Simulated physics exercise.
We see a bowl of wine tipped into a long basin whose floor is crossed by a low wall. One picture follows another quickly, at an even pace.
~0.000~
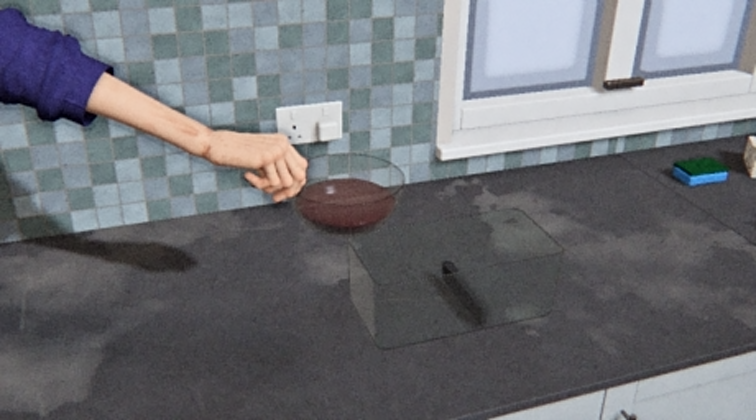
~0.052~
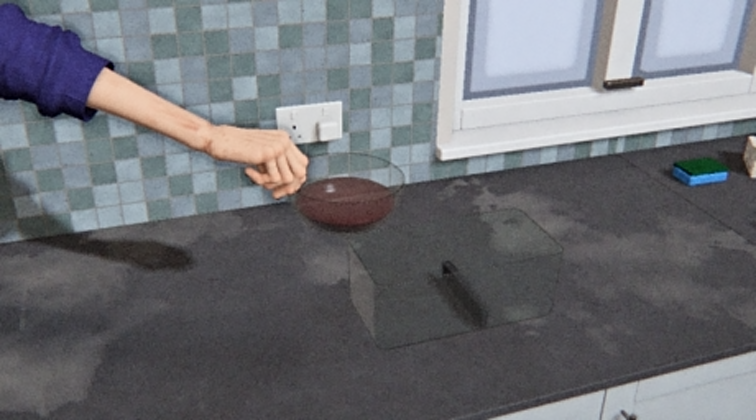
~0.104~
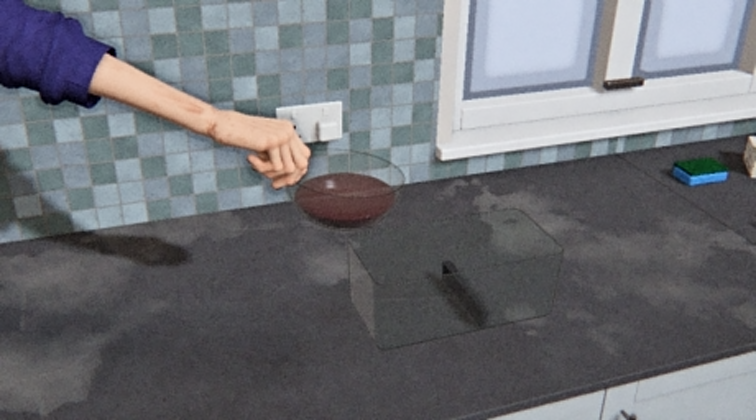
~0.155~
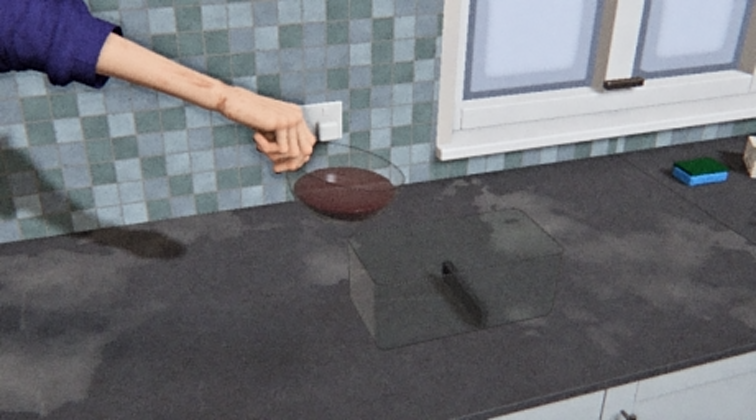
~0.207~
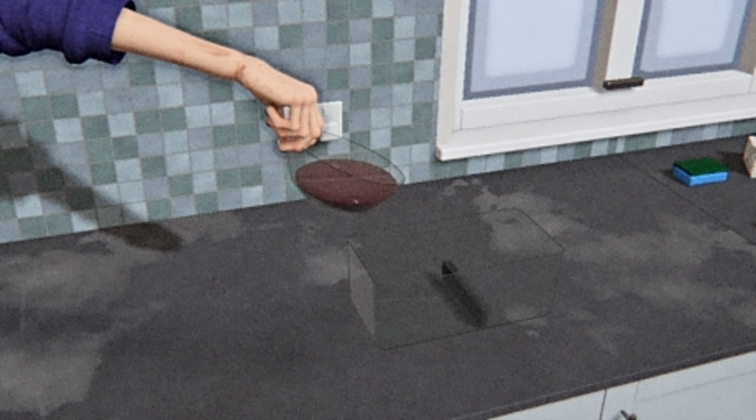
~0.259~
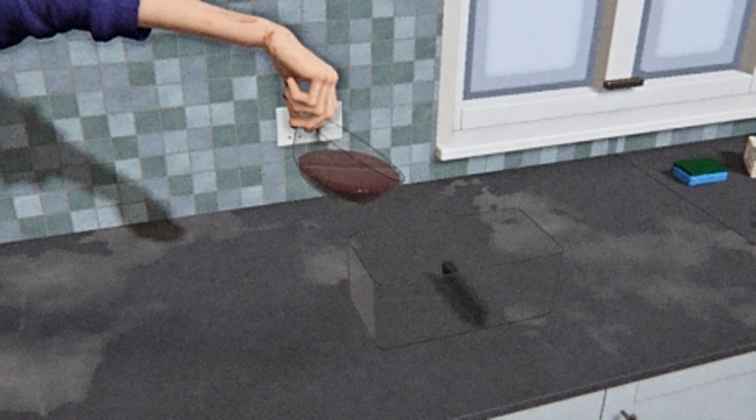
A hand steadily tilts a clear bowl of dark red liquid rightward above a glass basin.
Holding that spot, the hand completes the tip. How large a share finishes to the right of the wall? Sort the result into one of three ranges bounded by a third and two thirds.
It falls in the middle range, a third to two thirds.
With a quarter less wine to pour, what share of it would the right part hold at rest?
It works out near 45 percent.
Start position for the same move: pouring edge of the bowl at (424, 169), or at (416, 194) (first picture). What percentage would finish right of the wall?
Estimate, in order: 65 and 65 per cent.
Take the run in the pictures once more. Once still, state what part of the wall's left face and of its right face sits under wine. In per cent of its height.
On the left it's around 30 per cent; on the right, 40 per cent.
A moment on, the bowl is tipped on its side and 35 per cent is still to pour, 2 is left of the wall and 0 right of it.
Next, the bowl is tipped on its side and 1 per cent is still to pour, 26 is left of the wall and 51 right of it.
Then the bowl is tipped on its side and 0 per cent is still to pour, 38 is left of the wall and 52 right of it.
Later the bowl is tipped on its side and 0 per cent is still to pour, 47 is left of the wall and 49 right of it.
In the end 47 per cent lies left of the wall, 50 right of it and 4 outside.
